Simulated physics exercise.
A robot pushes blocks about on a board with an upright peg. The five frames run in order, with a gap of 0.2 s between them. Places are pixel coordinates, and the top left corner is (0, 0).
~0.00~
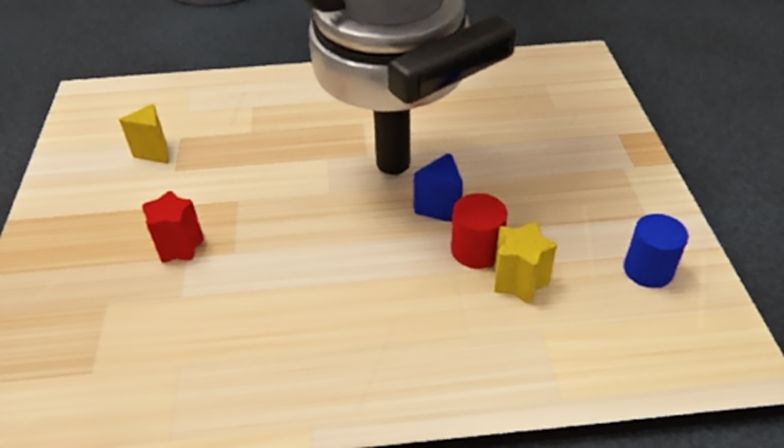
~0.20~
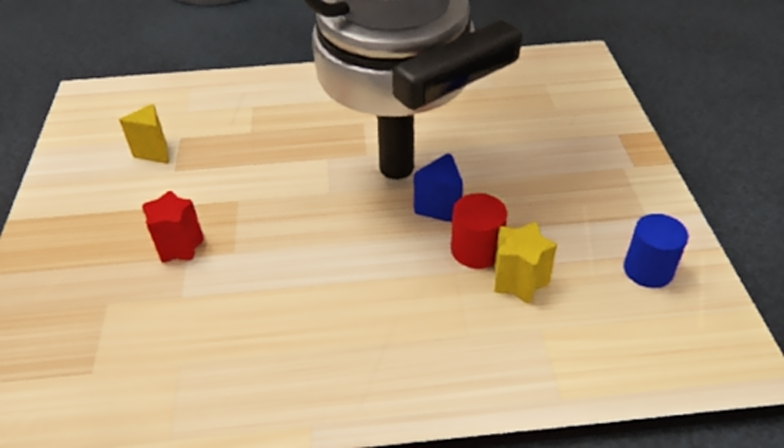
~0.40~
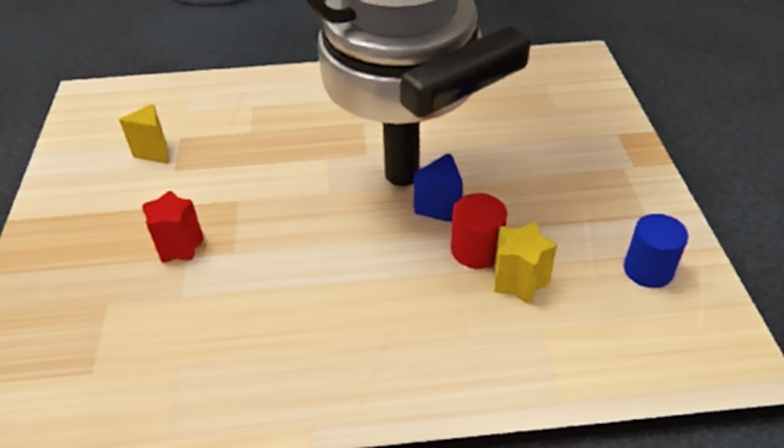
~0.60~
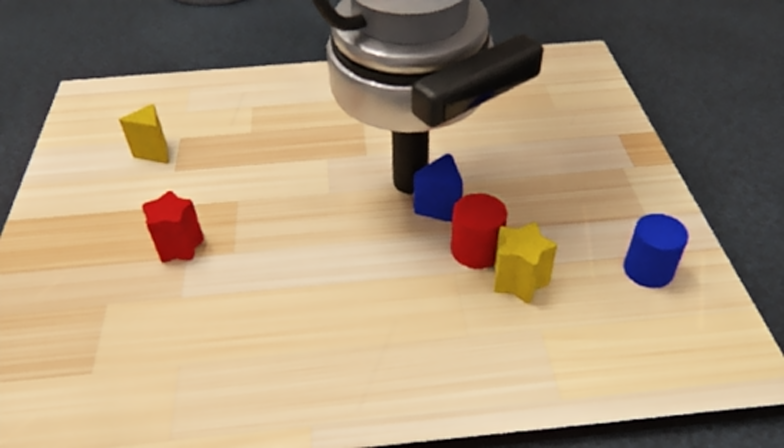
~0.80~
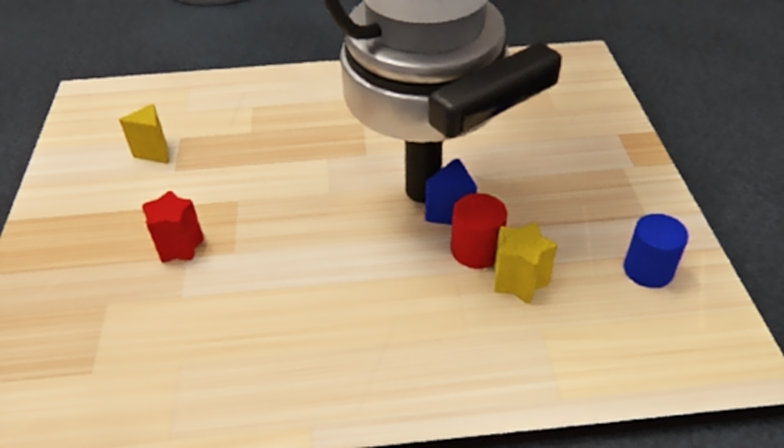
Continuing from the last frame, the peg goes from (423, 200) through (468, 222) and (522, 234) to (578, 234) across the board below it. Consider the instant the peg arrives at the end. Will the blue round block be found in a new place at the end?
Going by the path, no.
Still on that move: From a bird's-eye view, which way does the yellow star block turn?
Counter-clockwise, from overhead.
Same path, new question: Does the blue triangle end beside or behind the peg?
It seems so.
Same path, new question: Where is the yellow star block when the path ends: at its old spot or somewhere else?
It gets moved.
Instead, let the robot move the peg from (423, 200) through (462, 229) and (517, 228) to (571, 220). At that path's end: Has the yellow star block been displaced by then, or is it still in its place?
It will be nudged away from its spot.
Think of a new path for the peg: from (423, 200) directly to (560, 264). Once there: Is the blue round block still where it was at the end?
Short answer: Yes.
What follows on the original path. One third of the way, peg (469, 214); blue triangle (508, 192); red round block (492, 222); yellow star block (528, 250), turned 30° anticlockwise.
Two thirds of the way, peg (523, 226); blue triangle (563, 209); red round block (495, 226); yellow star block (532, 254), turned 30° anticlockwise.
At the end, peg (580, 226); blue triangle (608, 219), turned 35° clockwise; red round block (495, 226); yellow star block (532, 254), turned 30° anticlockwise; blue round block in place.
